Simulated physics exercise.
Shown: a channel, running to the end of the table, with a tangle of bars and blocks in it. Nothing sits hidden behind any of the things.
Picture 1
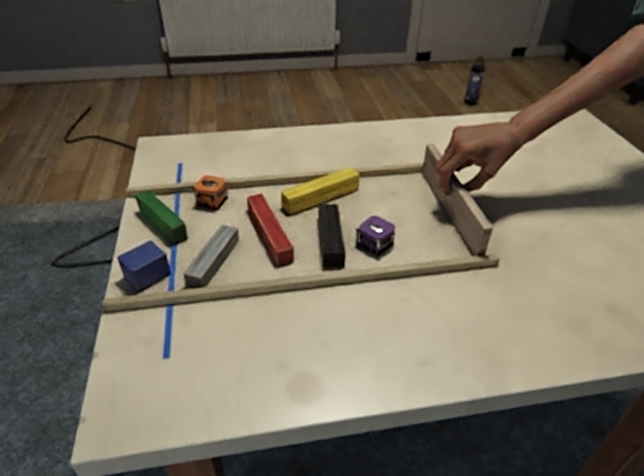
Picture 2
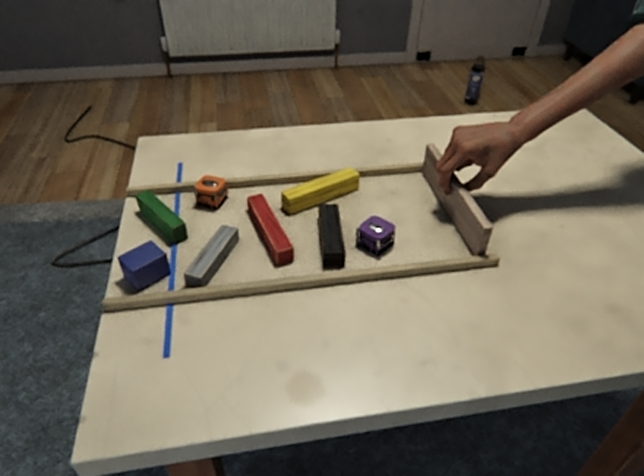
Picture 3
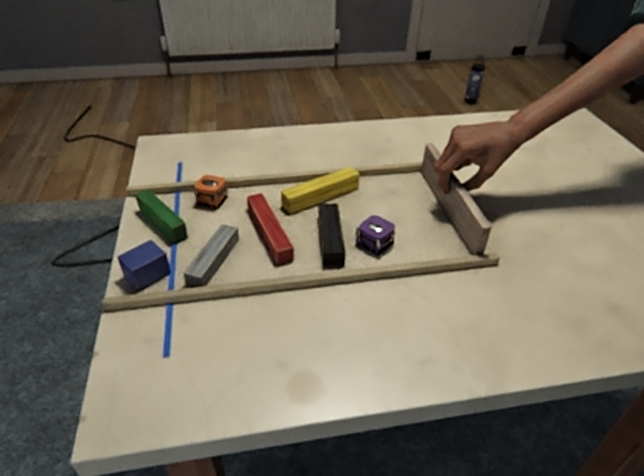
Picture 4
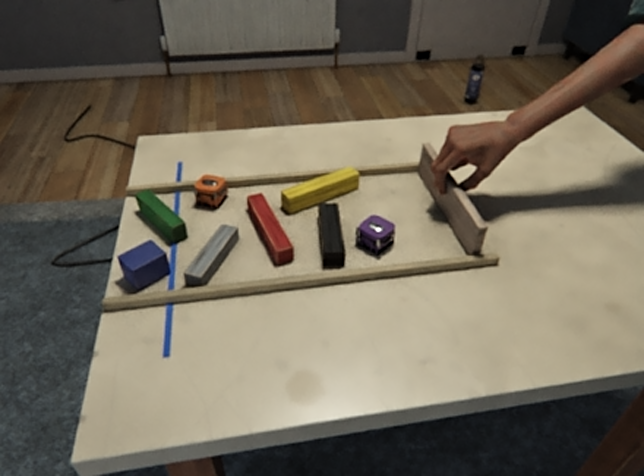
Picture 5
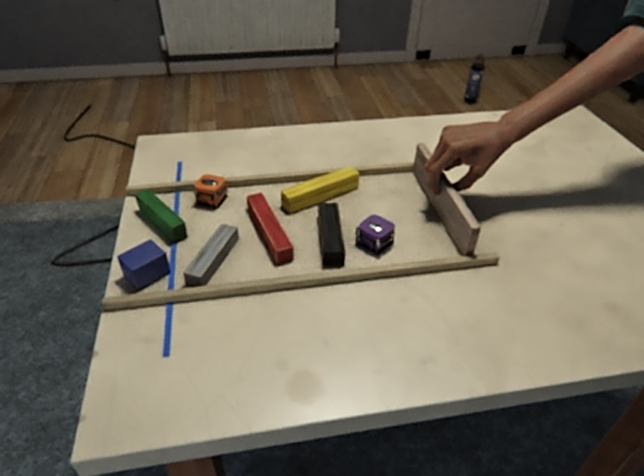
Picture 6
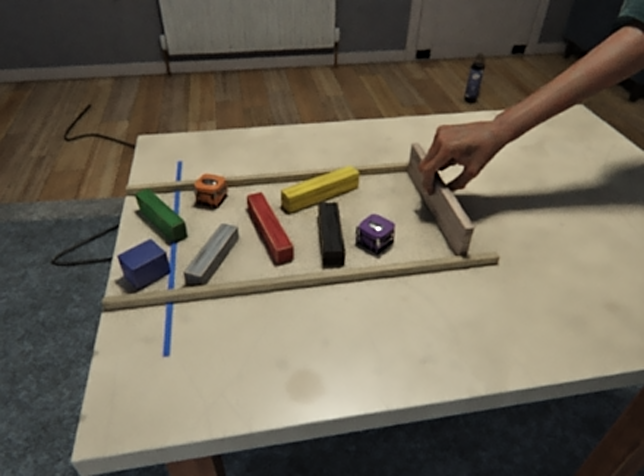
A hand slides a wooden board slightly left along rails toward scattered colourful blocks.
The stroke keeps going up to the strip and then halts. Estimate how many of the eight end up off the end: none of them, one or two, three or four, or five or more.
Seems three or four of them come crashing down.
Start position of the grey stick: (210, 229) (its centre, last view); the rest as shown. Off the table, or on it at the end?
From that start it falls away.
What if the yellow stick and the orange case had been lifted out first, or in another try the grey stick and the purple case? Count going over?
First 3, then 2.
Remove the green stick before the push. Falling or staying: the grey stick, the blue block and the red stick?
The grey stick falls; the blue block tumbles off; the red stick tumbles off.
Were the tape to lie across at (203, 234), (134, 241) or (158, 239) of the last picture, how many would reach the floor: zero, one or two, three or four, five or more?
In turn: One to two; five or over; 5 or more.
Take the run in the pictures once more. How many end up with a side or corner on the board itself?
Contact count: 2.
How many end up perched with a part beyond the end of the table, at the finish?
The total would be 2.
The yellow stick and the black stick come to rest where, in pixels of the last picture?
Close to (133, 211); the other close to (131, 246).
Soon after, none off yet; blue block at rest near (145, 264); green stick at rest near (161, 215); grey stick at rest near (213, 254).
Then, none off yet; blue block at rest near (139, 265); green stick moved a little near (139, 216); grey stick moved a little near (171, 260).
At rest, the number that fall off is three or four; fallen, red stick, grey stick, green stick and blue block.
